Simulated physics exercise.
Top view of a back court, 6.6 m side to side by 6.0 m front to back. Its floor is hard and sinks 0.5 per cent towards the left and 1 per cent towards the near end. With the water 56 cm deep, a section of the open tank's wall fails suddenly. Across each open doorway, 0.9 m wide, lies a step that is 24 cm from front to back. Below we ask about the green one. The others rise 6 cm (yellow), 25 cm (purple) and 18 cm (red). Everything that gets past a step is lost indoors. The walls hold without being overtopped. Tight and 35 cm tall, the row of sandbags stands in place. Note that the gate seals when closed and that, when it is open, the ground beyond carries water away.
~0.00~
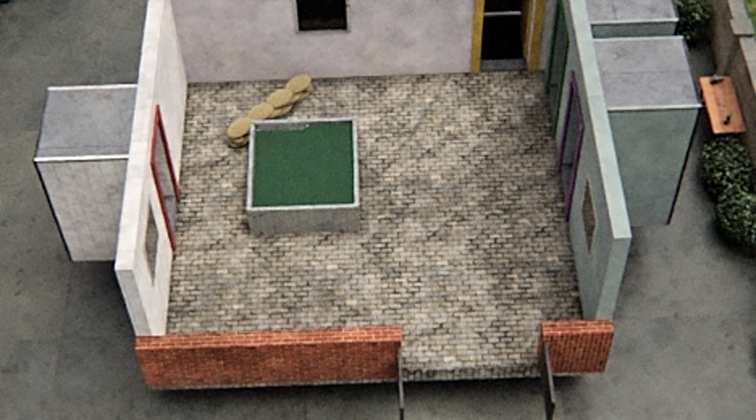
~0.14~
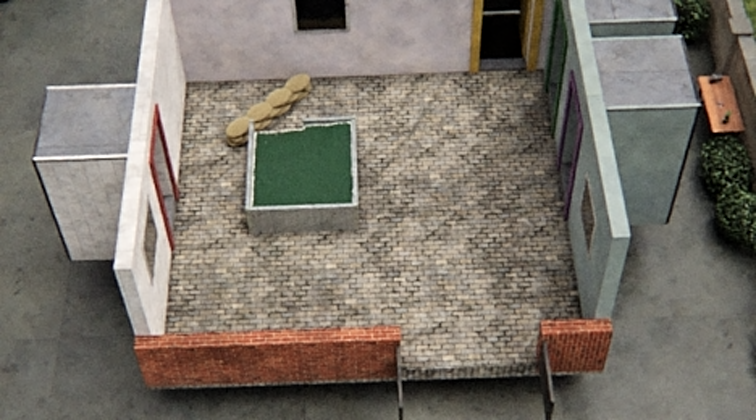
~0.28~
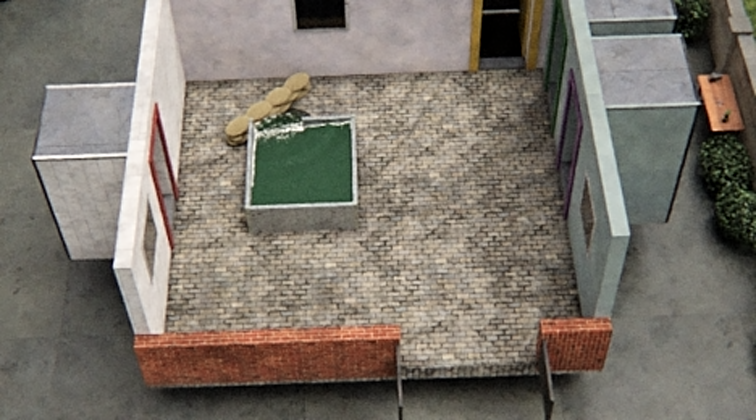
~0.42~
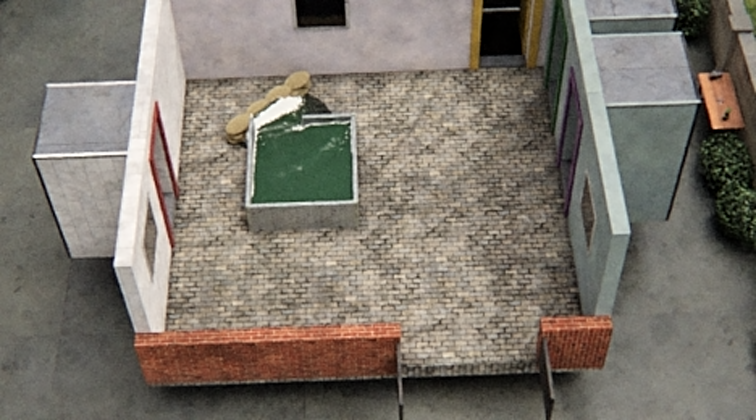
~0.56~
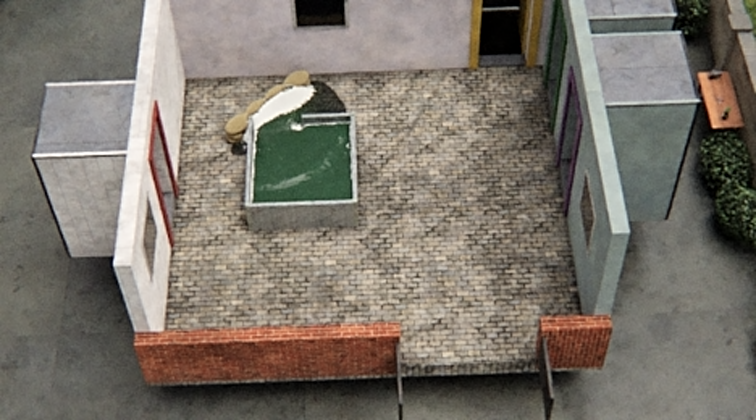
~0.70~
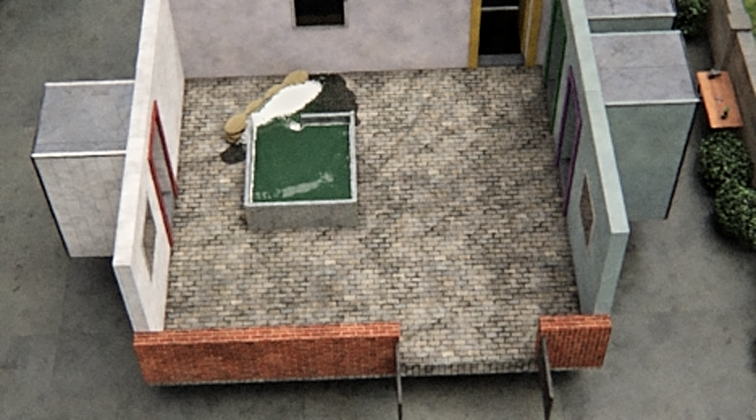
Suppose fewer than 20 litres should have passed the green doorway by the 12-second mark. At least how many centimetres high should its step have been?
I would say at least 16 cm.
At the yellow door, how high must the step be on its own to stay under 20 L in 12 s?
For the yellow door, about 8.5 cm.
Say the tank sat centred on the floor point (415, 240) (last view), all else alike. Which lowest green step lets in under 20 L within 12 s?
Then about 8.0 centimetres at the least.
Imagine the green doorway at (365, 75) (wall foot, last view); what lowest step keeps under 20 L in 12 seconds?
You'd want it roughly 14.5 cm high.
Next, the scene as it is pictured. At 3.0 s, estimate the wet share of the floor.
I'd estimate about 35 percent.
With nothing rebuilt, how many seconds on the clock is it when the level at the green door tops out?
3.0 s.
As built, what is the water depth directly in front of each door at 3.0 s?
In cm - green: 24, yellow: 6, purple: 0, red: 5.
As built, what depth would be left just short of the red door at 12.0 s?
Lab note: Depth approx. 2.0 cm.
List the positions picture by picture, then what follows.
In the first frame, still water, 56 cm deep, in the open tank at (303, 166); the green door at (557, 73) is dry.
In the second frame, the front is at a hidden place, 0.3 m from the gap on the far side; 0.2 m2 of floor is wet, 56 cm left at the back.
In the third frame, the gap is on the far side, the front 0.7 m out at (283, 113); the back of the open tank holds 56 cm.
In the fourth frame, the gap is on the far side, the front 1.1 m out at (304, 96); the back of the open tank holds 56 cm.
In the fifth frame, the gap is on the far side, the front 1.4 m out at (320, 85); the back of the open tank holds 56 cm.
In the sixth frame, the front is at (332, 75), 1.7 m from the gap on the far side; 1.6 m2 of floor is wet, 53 cm left at the back; the green door at (555, 68), 4.9 m from the gap, is still 3.7 m from the nearest water.
After 1.4 s water covers 15 % of the floor, deepest (44 cm) near (262, 129); it has not reached the green door.
After 3.0 s water covers 35 % of the floor, deepest (27 cm) near (262, 129); 24 cm at the green door, 0 litres in over its 26 cm step.
After 12.0 s water covers 85 % of the floor, deepest (8 cm) near (262, 137); 4 cm at the green door, 0 litres in over its 26 cm step.
At the green door as built, the water arrived by 2.4 s and peaked near 24 cm at 3.0 s.
Run again over the same 12 s with other heights there, 37 litres in over 14 cm, 8 litres over 19 cm. The limit of 20 litres is kept from about 16 cm up.
